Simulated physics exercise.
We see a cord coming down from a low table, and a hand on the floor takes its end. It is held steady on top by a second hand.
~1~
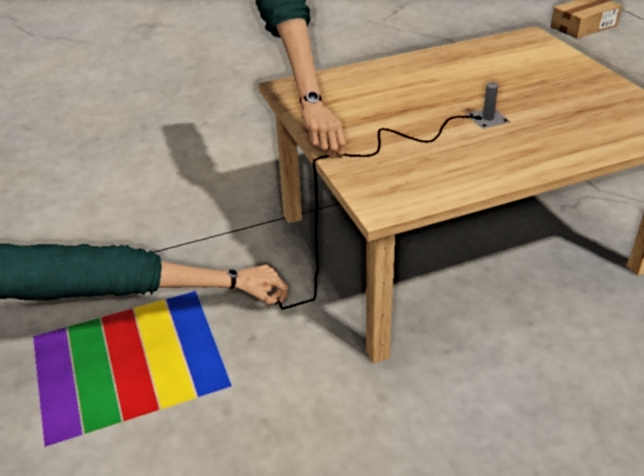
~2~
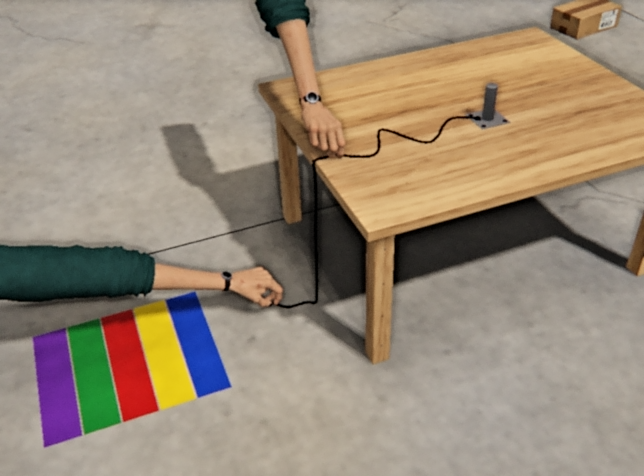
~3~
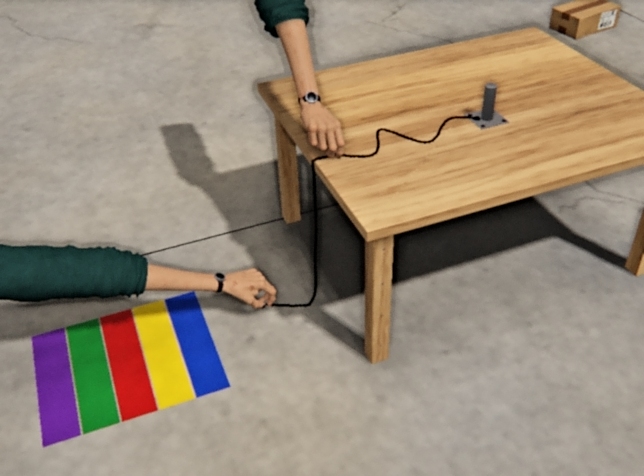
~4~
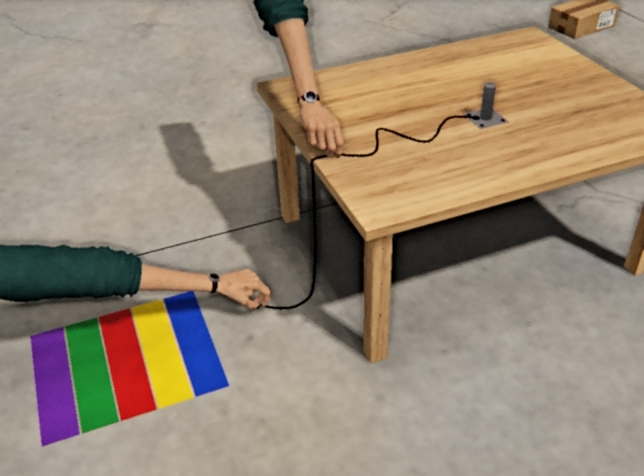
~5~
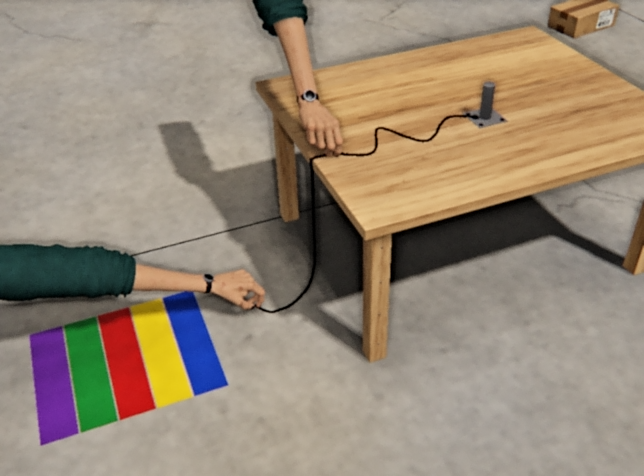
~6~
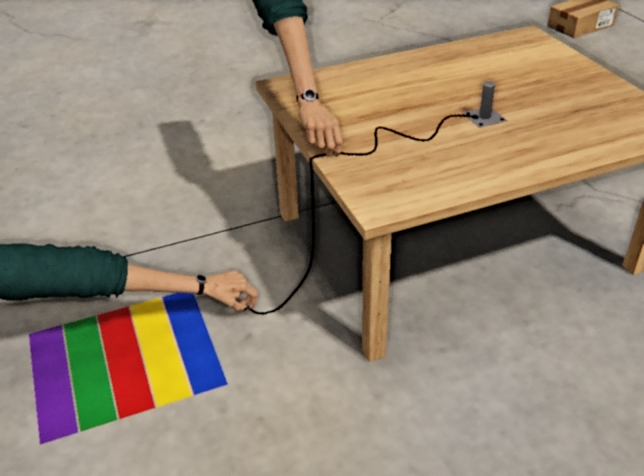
A hand on the floor slowly drew the end of a black cord a short way left, toward the blue stripe of a coloured mat, while another hand stayed still on the wooden table's edge.
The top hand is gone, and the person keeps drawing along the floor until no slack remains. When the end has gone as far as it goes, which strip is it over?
It is over the green strip.
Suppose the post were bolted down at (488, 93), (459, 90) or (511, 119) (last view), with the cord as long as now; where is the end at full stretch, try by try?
About (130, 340), (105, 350) and (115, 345).
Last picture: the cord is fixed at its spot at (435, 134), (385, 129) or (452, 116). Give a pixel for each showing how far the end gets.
Results: (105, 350); (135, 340); (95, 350).
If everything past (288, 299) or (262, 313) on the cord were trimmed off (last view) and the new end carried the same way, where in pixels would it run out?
Roughly (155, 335), then roughly (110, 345).
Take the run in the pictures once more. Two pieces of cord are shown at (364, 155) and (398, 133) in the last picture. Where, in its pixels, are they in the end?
They finish at (301, 169) and (374, 142) respectively.
A little later, end near (158, 332); over yellow.
Next, end near (114, 345); over red.
When it is tight, end near (87, 353); over green. The end stops over the green strip.
